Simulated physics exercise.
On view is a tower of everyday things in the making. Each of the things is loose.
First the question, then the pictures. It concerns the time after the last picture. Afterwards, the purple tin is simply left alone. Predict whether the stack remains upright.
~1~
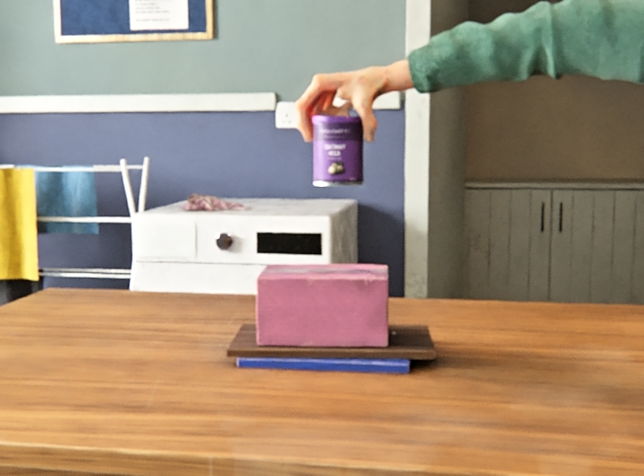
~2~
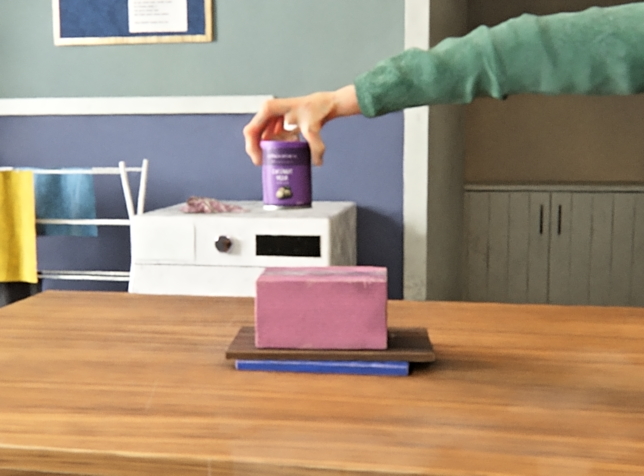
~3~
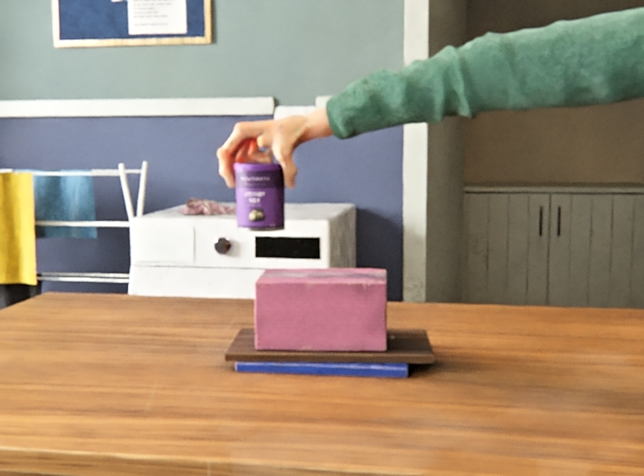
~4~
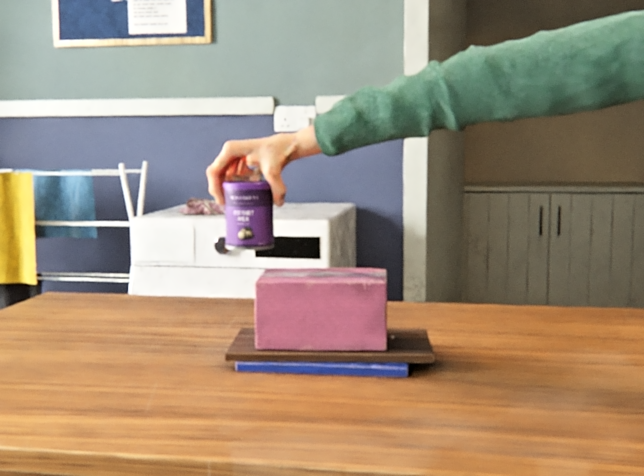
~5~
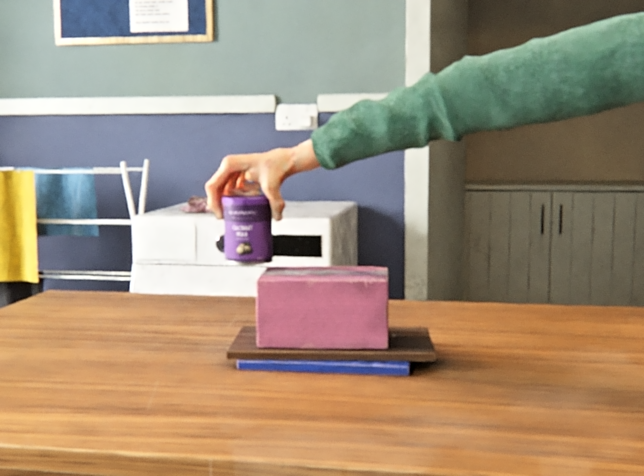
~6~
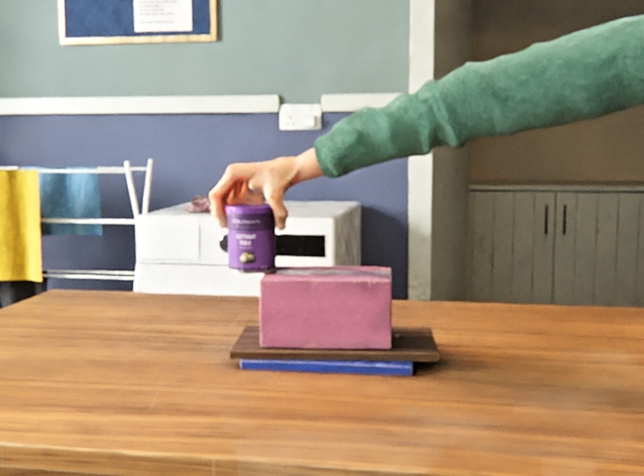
The build does not stay upright.
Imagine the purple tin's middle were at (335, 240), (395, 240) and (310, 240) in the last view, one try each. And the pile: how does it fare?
Lab note - try 1: No collapse; try 2: Collapse; try 3: No collapse.
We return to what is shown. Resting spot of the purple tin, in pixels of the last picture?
End position in the final view: Approximately (214, 318).
Then, 0.30 s later than the last frame, purple tin now fallen.
Then, 0.40 s later than the last frame, things are still on the move.
Then, 0.90 s later than the last frame, nothing new.
When it is over, fallen, purple tin; the other 3 as before. End places, in pixels of the last picture, purple tin near (214, 319). The pile gives way.
